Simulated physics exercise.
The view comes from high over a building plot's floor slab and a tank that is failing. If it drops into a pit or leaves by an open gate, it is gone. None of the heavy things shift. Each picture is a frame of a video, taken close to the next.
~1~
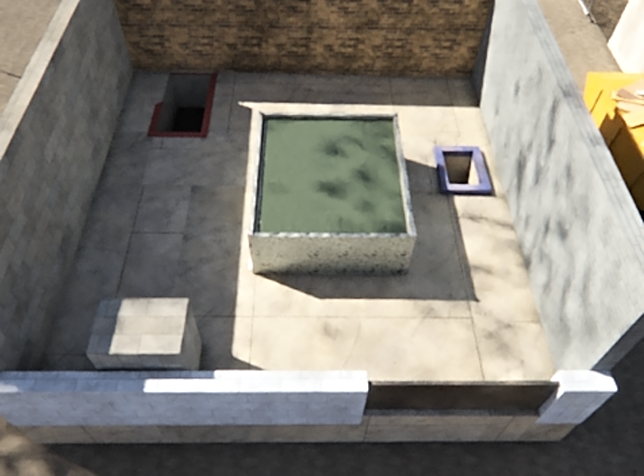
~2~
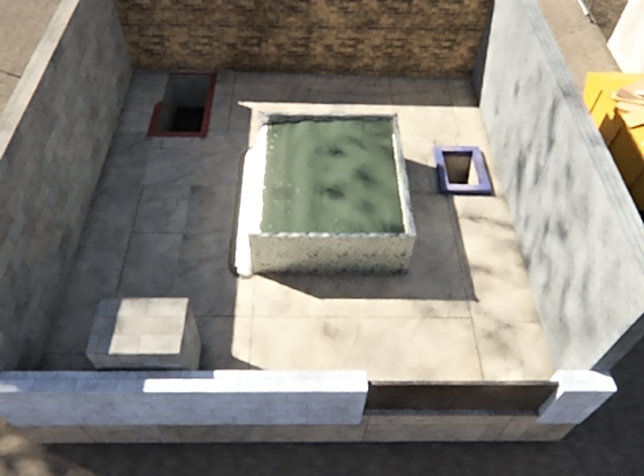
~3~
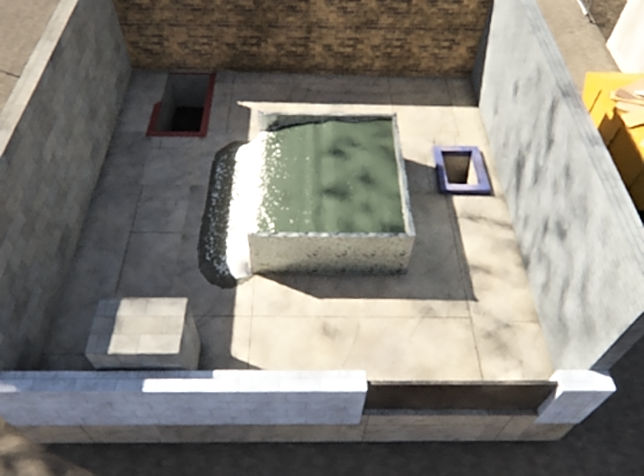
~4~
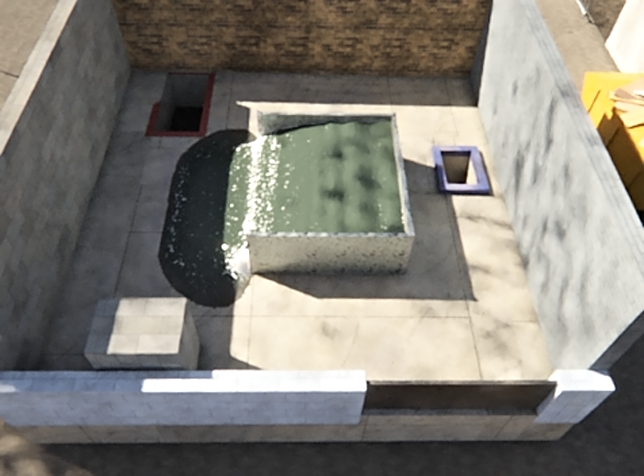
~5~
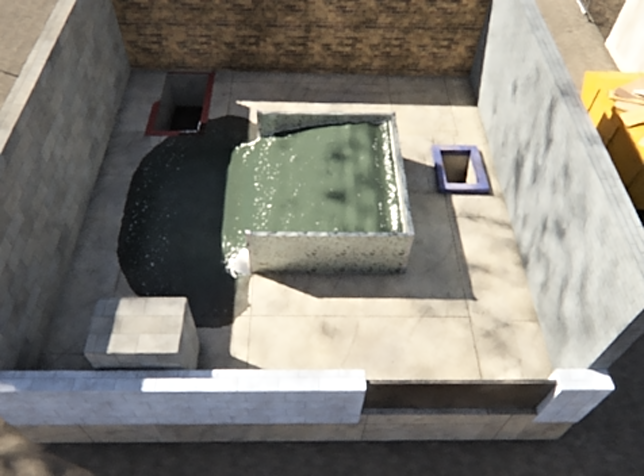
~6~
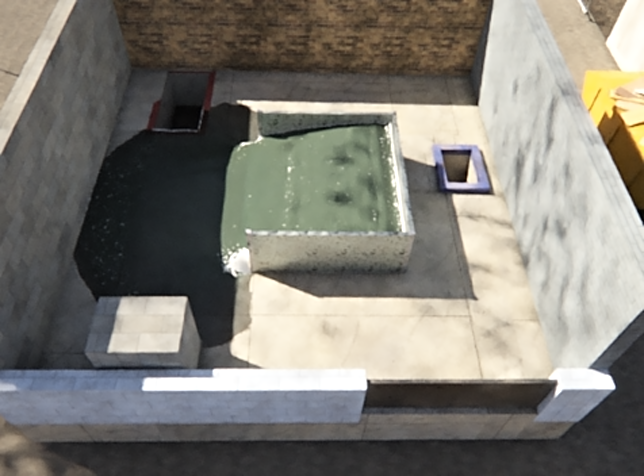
To begin with, an open tank of green water stands whole and still on a walled, pale floor slab. Water then pours out over its left side, foaming white, and a dark sheet spreads leftward across the slab, reaching the edge of the red-rimmed opening and the pale block near the front.
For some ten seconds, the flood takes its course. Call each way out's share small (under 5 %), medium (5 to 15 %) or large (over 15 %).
Small, medium or large: The gate gets a small share; the red pit gets a large share; the blue pit gets a small share.
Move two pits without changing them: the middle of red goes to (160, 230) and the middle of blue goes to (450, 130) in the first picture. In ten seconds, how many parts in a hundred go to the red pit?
Per cent: Red 65.
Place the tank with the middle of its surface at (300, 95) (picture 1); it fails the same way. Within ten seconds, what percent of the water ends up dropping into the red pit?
Within ten seconds roughly 65 percent of the total ends in the red pit.
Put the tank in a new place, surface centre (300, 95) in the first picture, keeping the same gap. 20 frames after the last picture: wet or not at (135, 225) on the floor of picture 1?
There: Flooded.
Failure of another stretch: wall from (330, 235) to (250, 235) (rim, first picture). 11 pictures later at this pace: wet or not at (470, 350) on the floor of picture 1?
At that point: Swamped.
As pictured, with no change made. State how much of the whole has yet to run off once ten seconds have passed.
Around 62 percent.
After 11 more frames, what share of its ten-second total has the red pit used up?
Near 15 in a hundred.
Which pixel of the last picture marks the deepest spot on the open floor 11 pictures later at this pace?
Around (30, 395).
A moment on, water covers 30 % of the floor; the gate 0 %, the red pit 2 %, the blue pit 0 %.
Next, water covers 35 % of the floor; the gate 0 %, the red pit 5 %, the blue pit 0 %.
Then, water covers 45 % of the floor; the gate 0 %, the red pit 18 %, the blue pit 0 %.
Later, water covers 70 % of the floor; the gate 0 %, the red pit 30 %, the blue pit 0 %.
In the end, water covers 95 % of the floor; the gate 0 %, the red pit 38 %, the blue pit 1 %.
